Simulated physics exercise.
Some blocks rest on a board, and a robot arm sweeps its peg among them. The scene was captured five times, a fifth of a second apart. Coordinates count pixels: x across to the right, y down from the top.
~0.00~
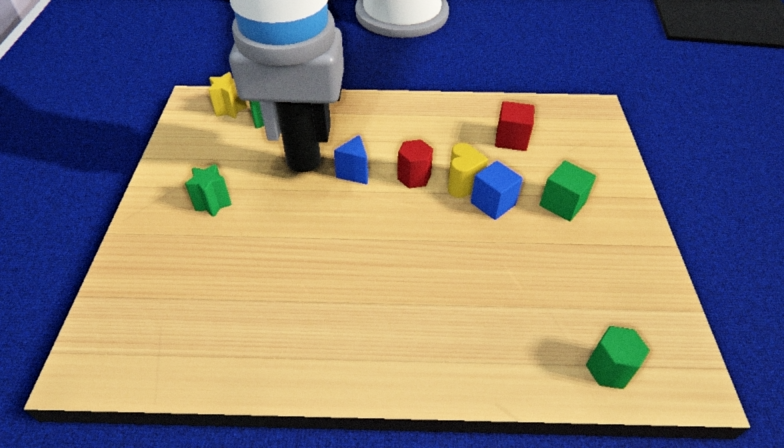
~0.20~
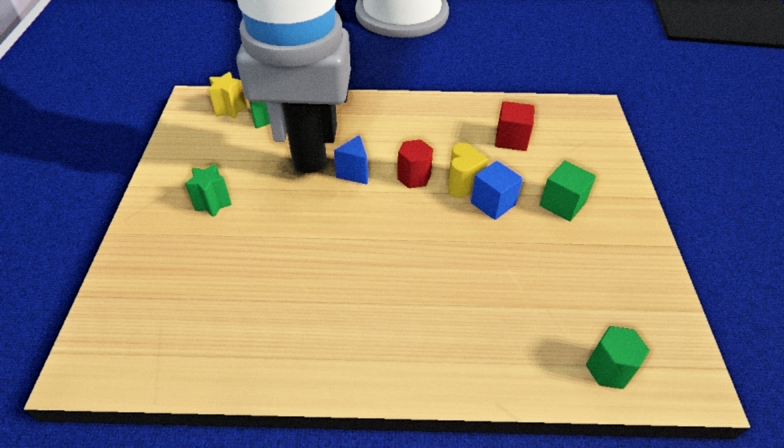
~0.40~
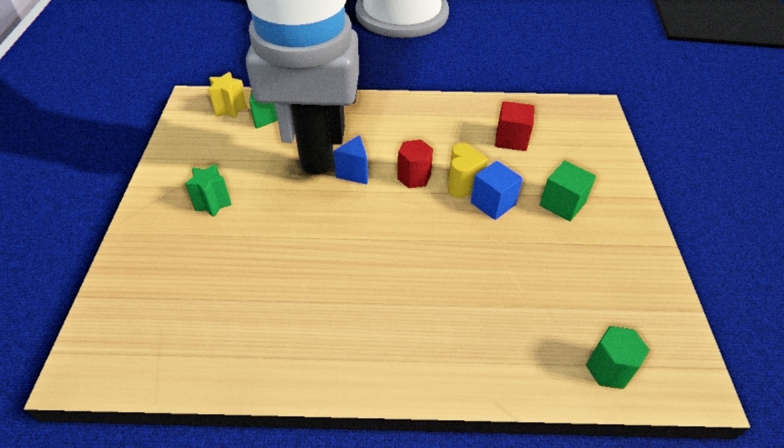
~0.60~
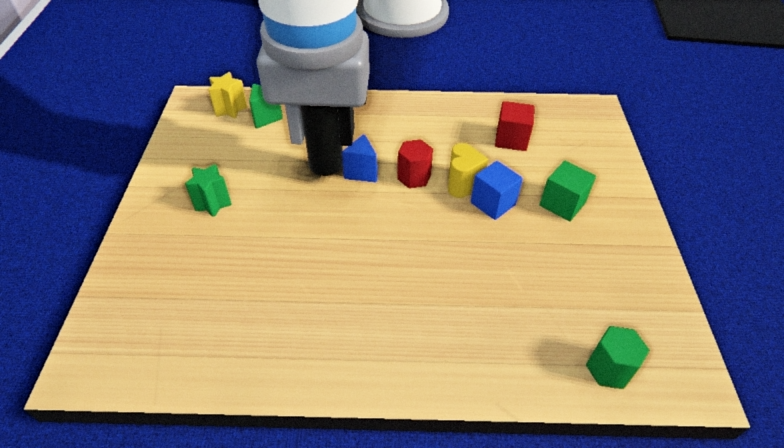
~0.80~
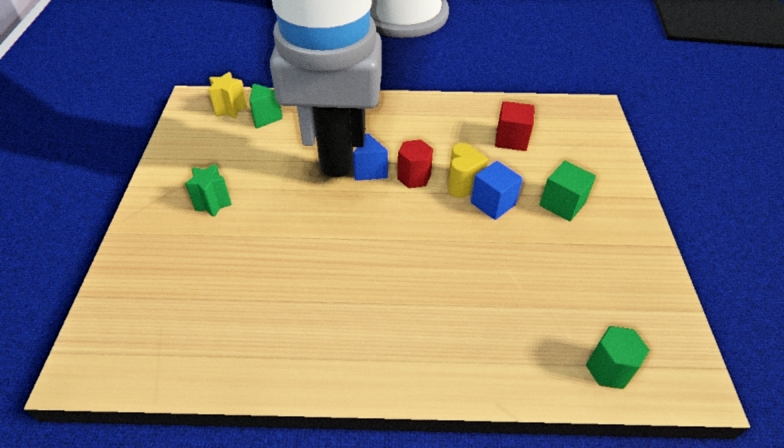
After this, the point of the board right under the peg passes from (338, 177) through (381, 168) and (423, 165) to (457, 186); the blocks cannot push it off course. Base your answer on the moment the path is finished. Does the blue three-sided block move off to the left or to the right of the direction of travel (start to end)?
It moves left.
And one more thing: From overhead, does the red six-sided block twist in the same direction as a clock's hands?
I believe so.
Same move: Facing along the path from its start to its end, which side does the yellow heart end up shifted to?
Well, taking the path from its start to its end as straight ahead, the yellow heart moves to the right.
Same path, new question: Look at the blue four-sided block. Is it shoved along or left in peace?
It does get moved.
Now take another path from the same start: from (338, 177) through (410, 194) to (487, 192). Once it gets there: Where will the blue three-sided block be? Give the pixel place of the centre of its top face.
Answer: (399, 143).
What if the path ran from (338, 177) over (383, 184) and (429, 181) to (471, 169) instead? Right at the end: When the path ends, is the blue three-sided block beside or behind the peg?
Going by the path, yes.
On the path given first. One third of the way, peg (381, 157); blue three-sided block (408, 134), turned 35° anticlockwise; red six-sided block (423, 150), turned 25° clockwise.
Two thirds of the way, peg (425, 155); blue three-sided block (452, 132), turned 35° anticlockwise; red six-sided block (451, 156), turned 60° clockwise; yellow heart (482, 160); blue four-sided block (506, 179), turned 10° clockwise.
At the end, peg (458, 175); blue three-sided block (464, 134), turned 70° anticlockwise; red six-sided block (486, 179), turned 65° clockwise; yellow heart (517, 178); blue four-sided block (547, 194).
